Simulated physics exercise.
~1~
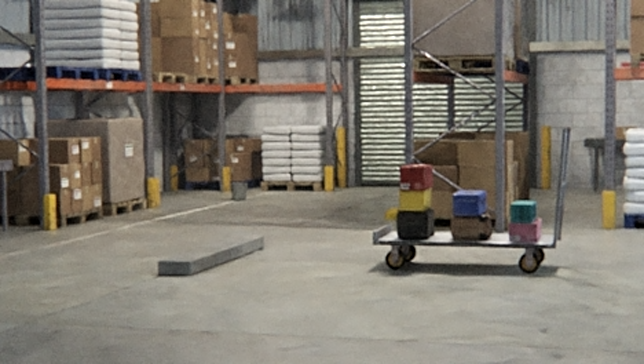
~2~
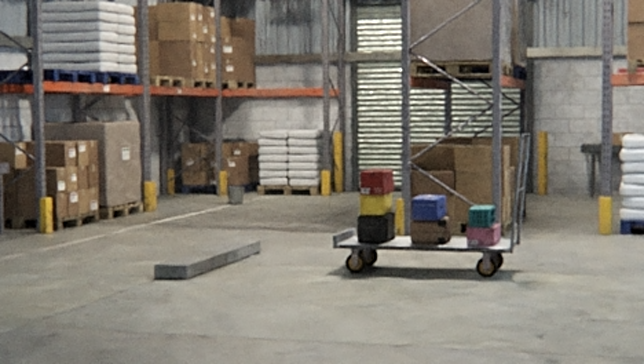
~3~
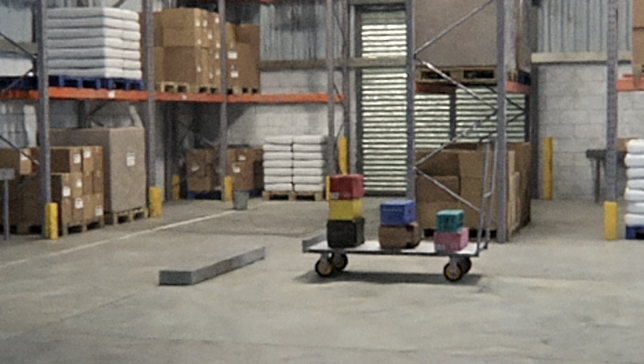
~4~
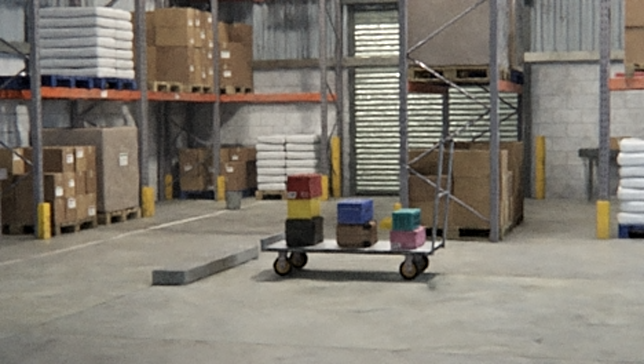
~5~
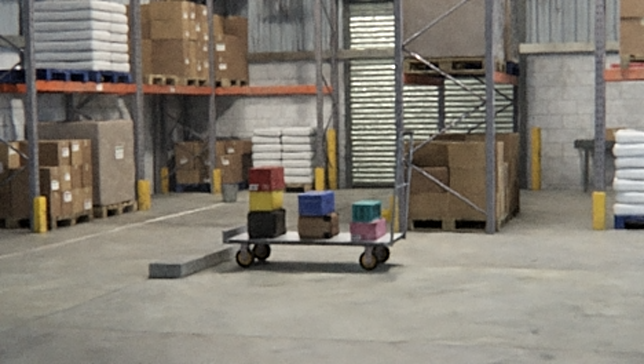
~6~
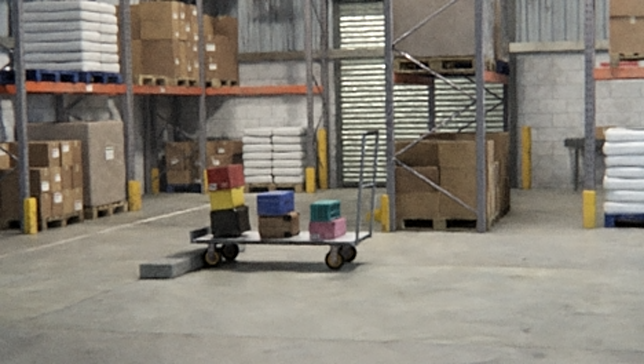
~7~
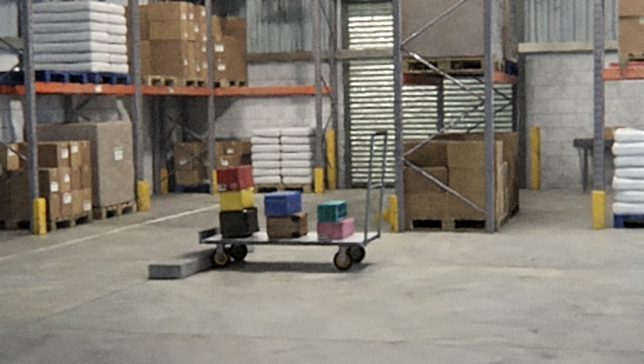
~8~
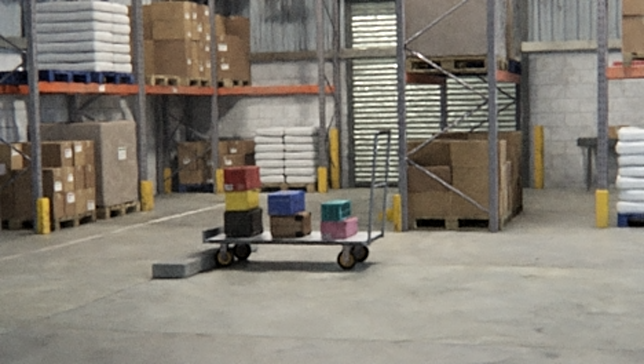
A flat platform trolley with a tall handle at its right end stands in a warehouse, seen from the side by a slightly swaying camera, with racks of boxes and white sacks behind. On its deck, a red carton tops a yellow tote and a black case at the left, a blue toolbox sits on a brown case in the middle, and a teal crate rests on a pink parcel at the right. The trolley rolls left toward a low grey kerb. It reaches the kerb and stops, and all three stacks stay upright on the deck.
